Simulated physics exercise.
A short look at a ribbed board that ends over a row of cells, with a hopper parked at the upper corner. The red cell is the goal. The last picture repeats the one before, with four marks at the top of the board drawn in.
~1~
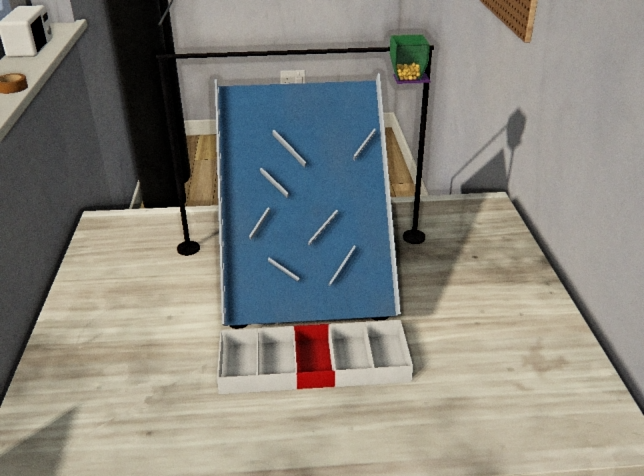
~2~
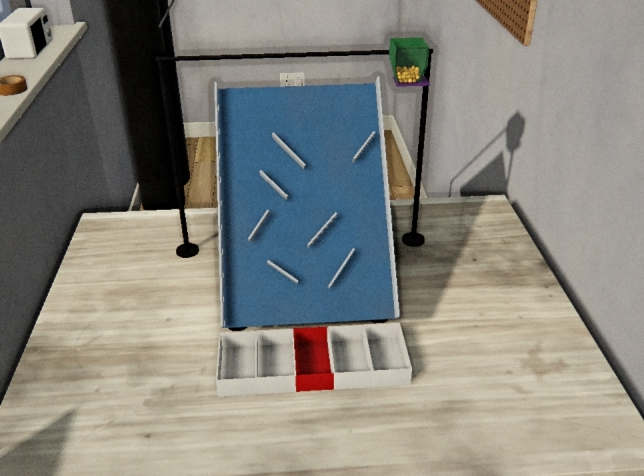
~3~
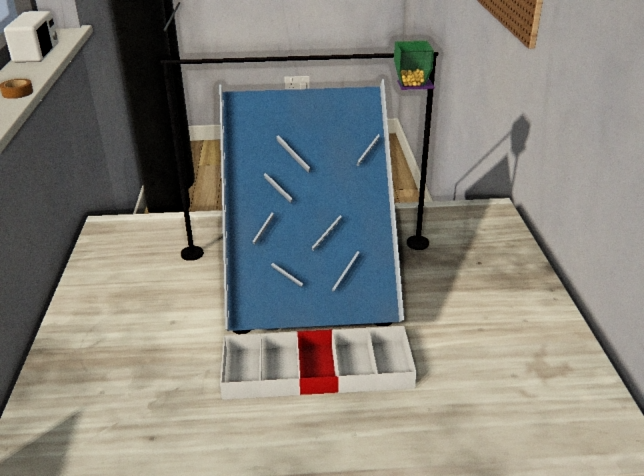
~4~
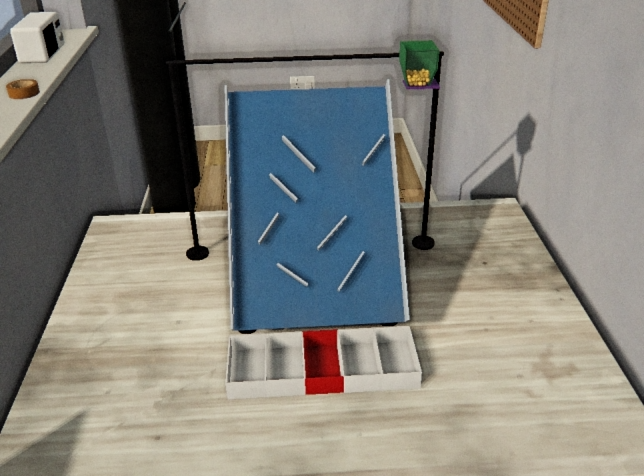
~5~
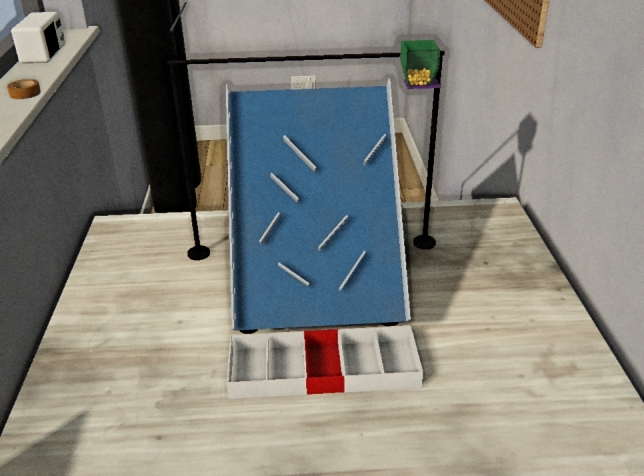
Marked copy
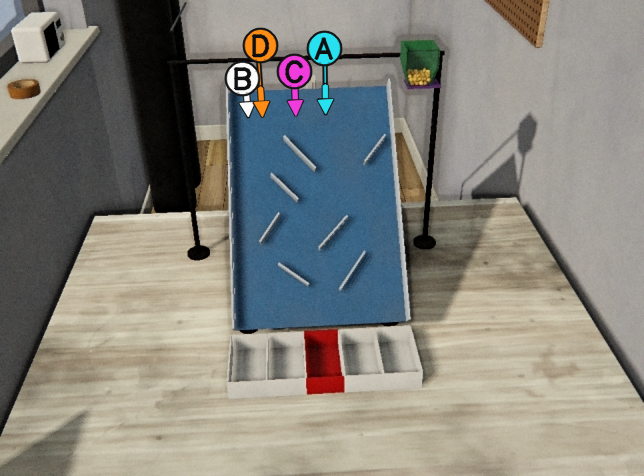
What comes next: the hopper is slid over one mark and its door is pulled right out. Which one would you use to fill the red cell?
Best: A.
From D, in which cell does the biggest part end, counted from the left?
It is the first one.
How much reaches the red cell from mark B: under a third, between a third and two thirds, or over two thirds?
Mark B gives under a third.
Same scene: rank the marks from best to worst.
The order is A, C, D, B.
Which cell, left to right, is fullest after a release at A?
The third from the left.
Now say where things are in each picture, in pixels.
In the first picture, hopper at (408, 69), puffed corn balls, door shut.
In the second picture, ribs (273, 133) to (305, 165), (354, 159) to (374, 132), (260, 171) to (287, 196).
In the third picture, ribs (253, 242) to (273, 213), (313, 248) to (341, 216), (272, 264) to (302, 285).
In the fourth picture, ribs (339, 289) to (364, 252).
In the fifth picture, red cell at (326, 384), number 3 of 5 from the left.
On the marked copy, mark A meets the board at (325, 108); mark B meets the board at (247, 111); mark C meets the board at (295, 110); mark D meets the board at (262, 111).
Choosing A, about two thirds in the red cell, about a quarter in other cells, a stray few outside the box.
Choosing B, a small part in the red cell, most in other cells, a small part outside the box.
Choosing C, about half in the red cell, about half in other cells, a stray few outside the box.
Choosing D, about a quarter in the red cell, most in other cells, a stray few outside the box.
